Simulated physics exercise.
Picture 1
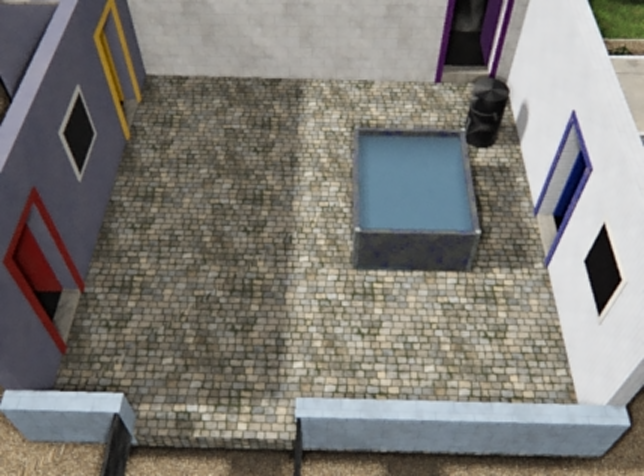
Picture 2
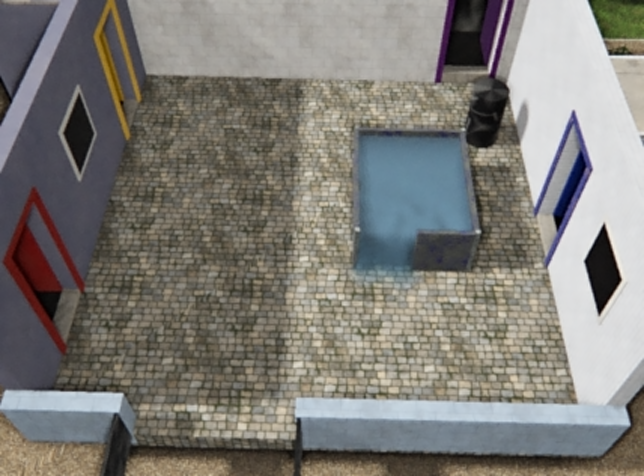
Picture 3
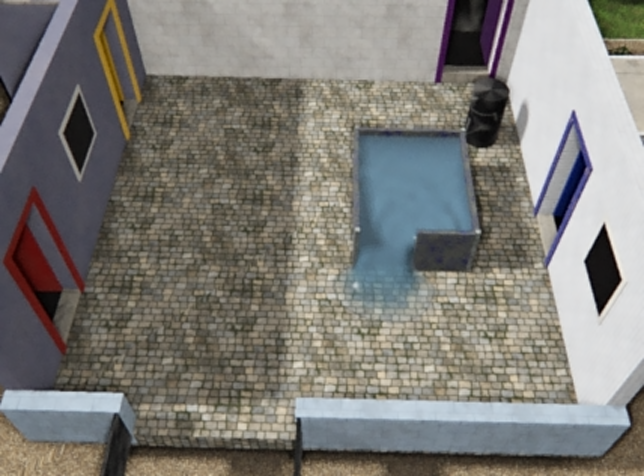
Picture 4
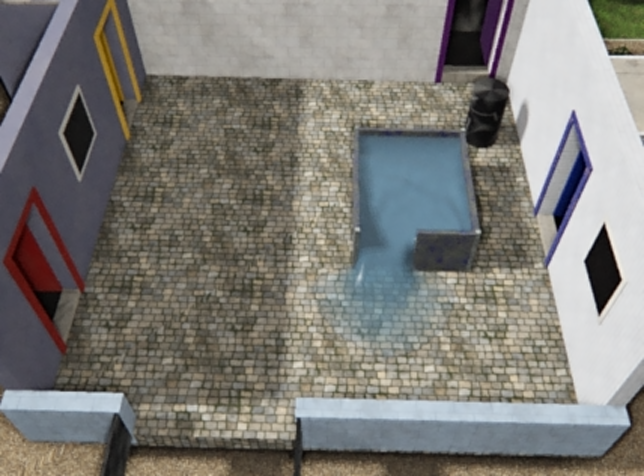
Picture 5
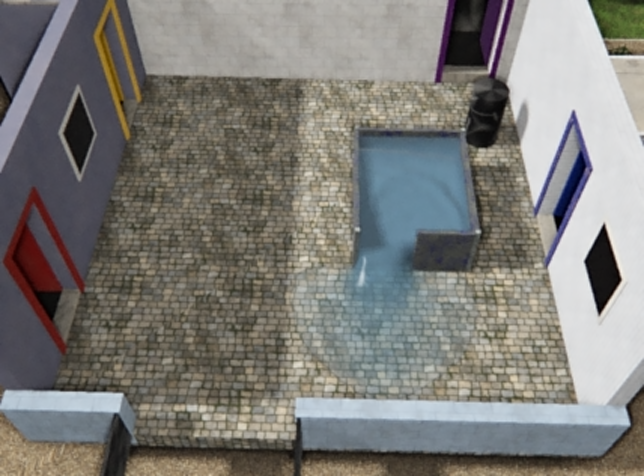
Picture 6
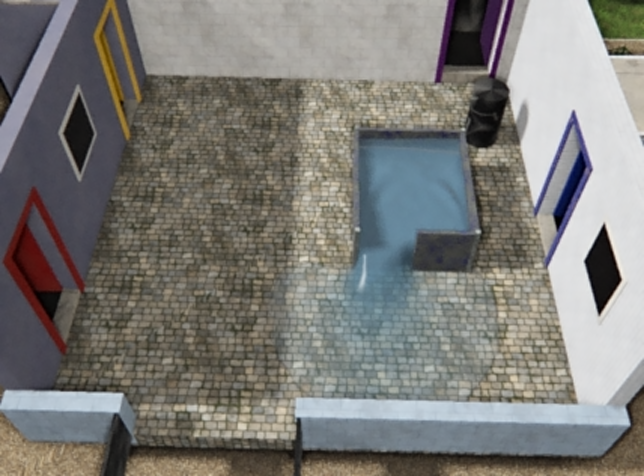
Water pours through a gap in the tank's front wall and spreads across the paved yard.
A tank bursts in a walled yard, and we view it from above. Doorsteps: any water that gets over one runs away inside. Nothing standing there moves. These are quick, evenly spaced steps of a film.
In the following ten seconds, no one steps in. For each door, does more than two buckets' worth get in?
One by one: The red door is going to let through no more than allowed, the yellow door is going to let through no more than allowed, the purple door is going to let through no more than allowed, the blue door is going to let through no more than allowed.
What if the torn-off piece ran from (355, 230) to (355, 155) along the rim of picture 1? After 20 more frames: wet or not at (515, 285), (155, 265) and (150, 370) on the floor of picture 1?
In turn: Untouched, then inundated, then inundated.
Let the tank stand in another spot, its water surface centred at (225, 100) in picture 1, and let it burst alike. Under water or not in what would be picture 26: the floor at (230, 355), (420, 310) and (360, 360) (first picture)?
Hit, spared, hit.
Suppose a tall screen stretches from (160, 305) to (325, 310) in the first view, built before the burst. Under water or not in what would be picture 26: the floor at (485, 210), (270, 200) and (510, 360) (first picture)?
Taking the points in order, they are inundated, high and dry and inundated.
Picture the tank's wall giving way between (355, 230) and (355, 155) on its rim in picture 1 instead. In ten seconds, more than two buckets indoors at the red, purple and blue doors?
I'd say the red door overshoots the mark, the purple door stops short and the blue door stops short.
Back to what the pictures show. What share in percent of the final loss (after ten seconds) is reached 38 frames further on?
I'd put it near 75 in a hundred.
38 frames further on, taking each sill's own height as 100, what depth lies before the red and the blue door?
The first is near 80 per cent, the second near 70 per cent.
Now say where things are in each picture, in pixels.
In the first frame, the tank at (413, 181) is whole and still.
In the second frame, the front is at (350, 271), out from the gap at (386, 253).
In the third frame, the front is at (404, 317), out from the gap at (385, 256).
In the fourth frame, the front is at (376, 349), out from the gap at (385, 257).
In the fifth frame, water pours out at (385, 256) and has run to (373, 393).
In the sixth frame, water pours out at (385, 256) and has run to a hidden place.
A moment on, water covers 20 % of the floor; the red door not reached, the yellow door not reached, the purple door not reached, the blue door not reached.
Next, water covers 25 % of the floor; the red door not reached, the yellow door not reached, the purple door not reached, the blue door not reached.
Then, water covers 35 % of the floor; the red door wet at the sill, nothing in, the yellow door not reached, the purple door not reached, the blue door wet at the sill, nothing in.
Later, water covers 60 % of the floor; the red door wet at the sill, nothing in, the yellow door not reached, the purple door wet at the sill, nothing in, the blue door wet at the sill, nothing in.
In the end, water covers 95 % of the floor; the red door wet at the sill, nothing in, the yellow door wet at the sill, nothing in, the purple door wet at the sill, nothing in, the blue door wet at the sill, nothing in.
